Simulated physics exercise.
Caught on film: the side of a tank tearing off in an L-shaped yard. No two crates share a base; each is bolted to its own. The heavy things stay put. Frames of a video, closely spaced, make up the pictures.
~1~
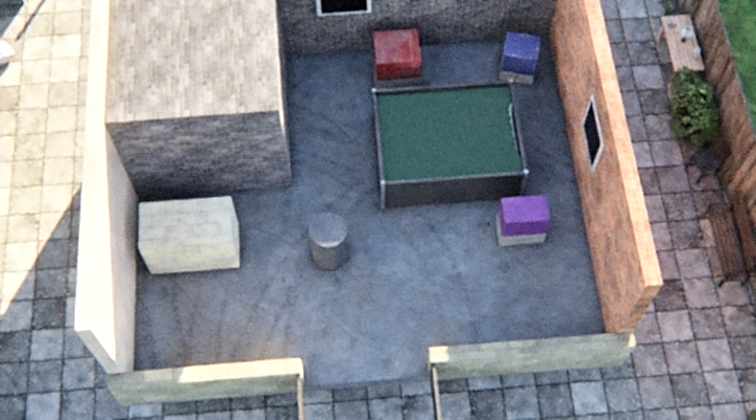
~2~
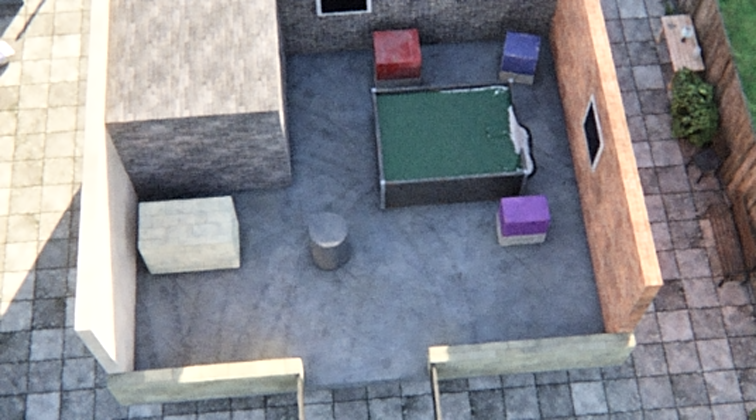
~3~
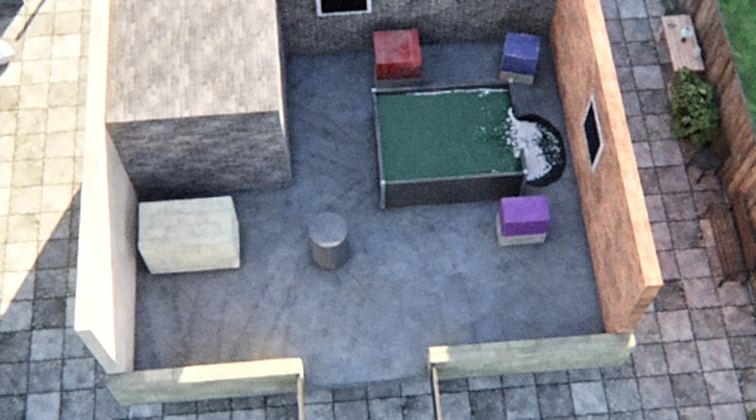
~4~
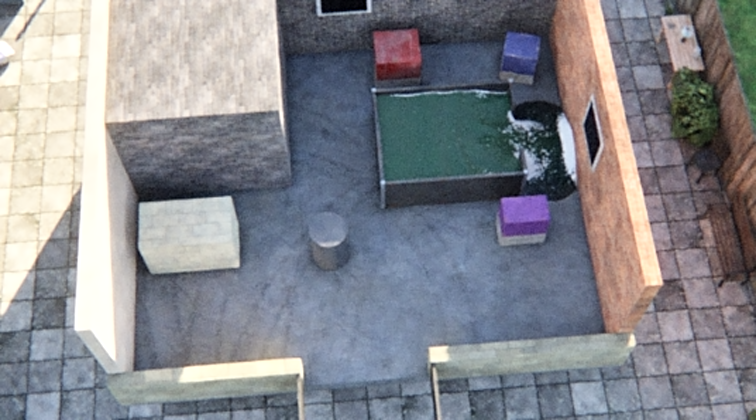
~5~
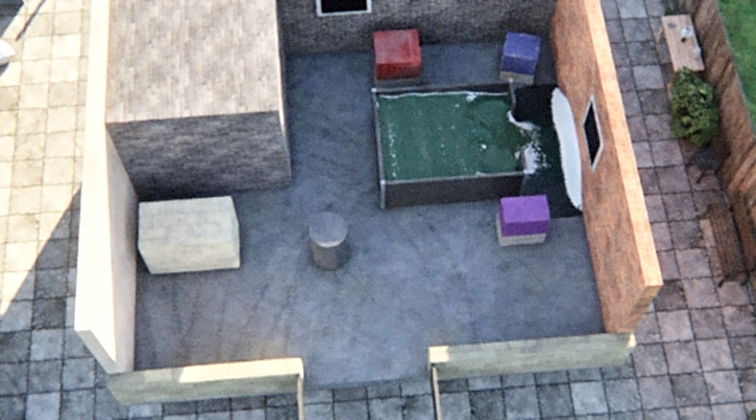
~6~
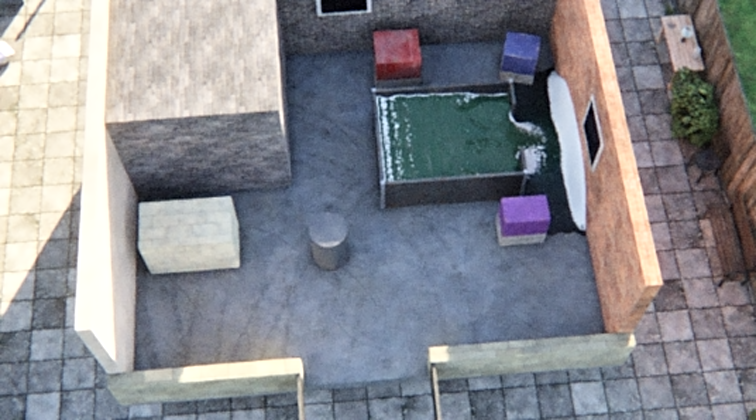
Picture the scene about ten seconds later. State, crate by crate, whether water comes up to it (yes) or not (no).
I expect the red crate to stay untouched. I expect the blue crate to be touched by the water. I expect the purple crate to stay untouched.
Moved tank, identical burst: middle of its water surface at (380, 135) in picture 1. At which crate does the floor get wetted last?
The red one.
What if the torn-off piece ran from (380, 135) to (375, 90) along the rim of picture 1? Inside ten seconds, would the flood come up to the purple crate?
Note: Purple crate is never reached.
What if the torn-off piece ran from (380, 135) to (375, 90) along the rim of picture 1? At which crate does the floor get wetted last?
Answer: The purple-painted one.
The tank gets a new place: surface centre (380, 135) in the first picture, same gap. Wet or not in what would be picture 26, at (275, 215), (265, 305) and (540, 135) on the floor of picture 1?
Results in order - left untouched, left untouched, swamped.
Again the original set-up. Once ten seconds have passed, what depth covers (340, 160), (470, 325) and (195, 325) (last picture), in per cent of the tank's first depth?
Readings in order: Around 6, 6 and 16 %.
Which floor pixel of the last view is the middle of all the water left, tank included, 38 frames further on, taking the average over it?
Roughly (428, 176).
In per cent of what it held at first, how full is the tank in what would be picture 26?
Around 44 percent.
A moment on, water covers 15 % of the floor; the red crate not reached, the blue crate water round its plinth, the purple crate water round its plinth.
Next, water covers 30 % of the floor; the red crate water round its plinth, the blue crate water round its plinth, the purple crate water round its plinth.
Then, water covers 55 % of the floor; the red crate water round its plinth, the blue crate water round its plinth, the purple crate water round its plinth.
Later, water covers 90 % of the floor; the red crate water round its plinth, the blue crate water round its plinth, the purple crate water round its plinth.
In the end, water covers 100 % of the floor; the red crate stayed above the water, the blue crate was topped, the purple crate stayed above the water.
